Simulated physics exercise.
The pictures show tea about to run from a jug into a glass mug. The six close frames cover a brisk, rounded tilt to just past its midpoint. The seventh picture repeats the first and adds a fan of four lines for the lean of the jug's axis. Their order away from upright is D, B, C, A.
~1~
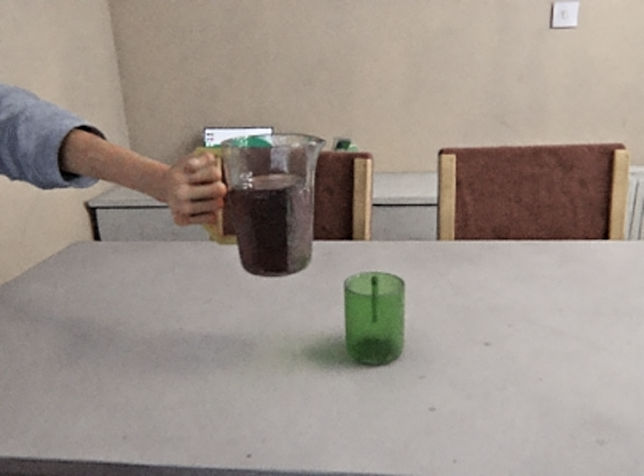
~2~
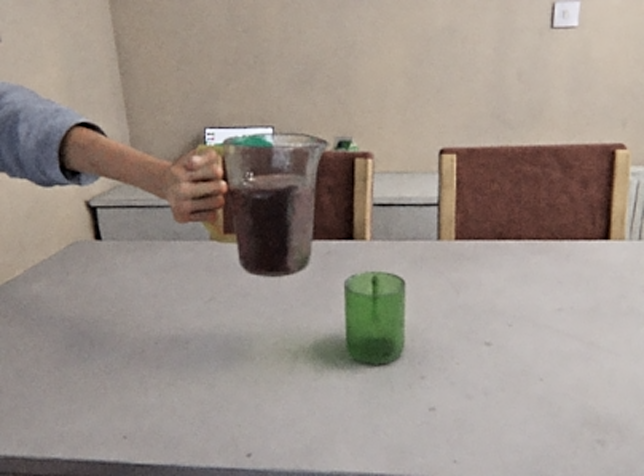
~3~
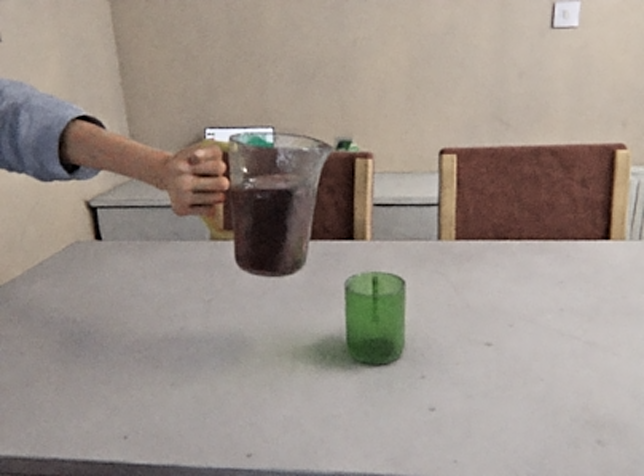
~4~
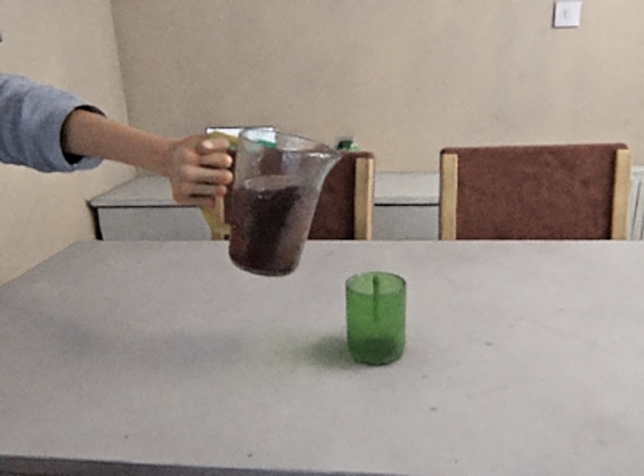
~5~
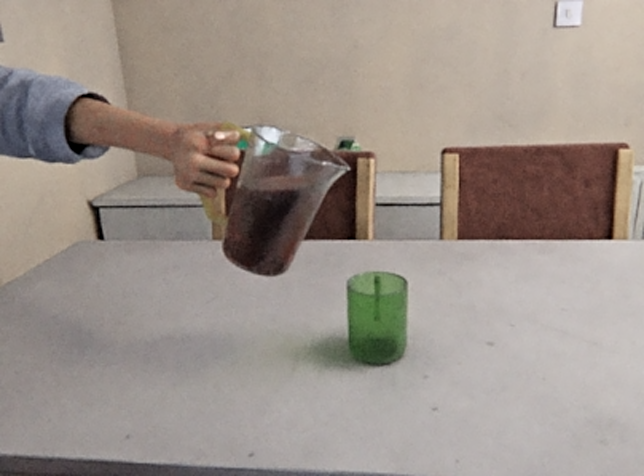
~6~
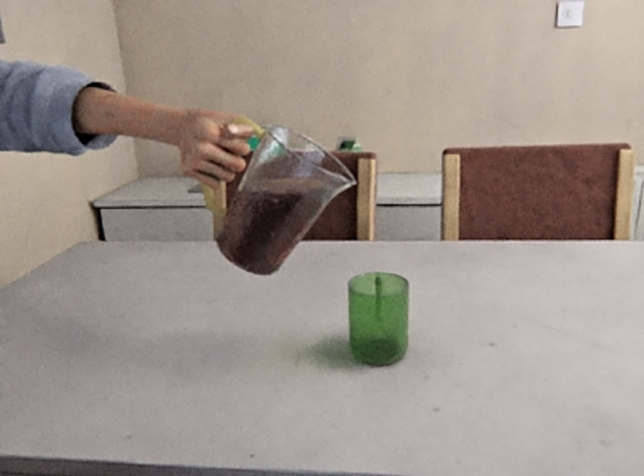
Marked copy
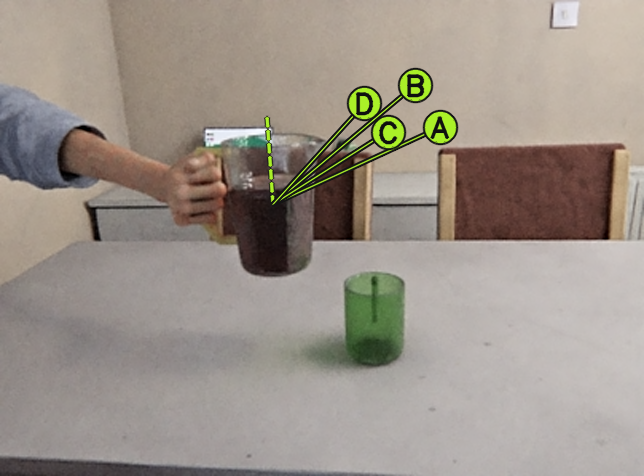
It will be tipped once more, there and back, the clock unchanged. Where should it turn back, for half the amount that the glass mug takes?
A beats the others.
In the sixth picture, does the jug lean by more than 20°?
Yes.
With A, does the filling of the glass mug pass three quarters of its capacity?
No, less.
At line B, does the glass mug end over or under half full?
Under half.
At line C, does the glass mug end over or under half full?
Under half.
In lime, A at (425, 134); B at (402, 95); C at (373, 140); D at (353, 115).
With A, the glass mug ends with about 51 % of what it can hold; 6 % of the tea is spilt.
With B, the glass mug ends with about 15 % of what it can hold.
With C, the glass mug ends with about 32 % of what it can hold.
With D, the glass mug ends with about 3 % of what it can hold.
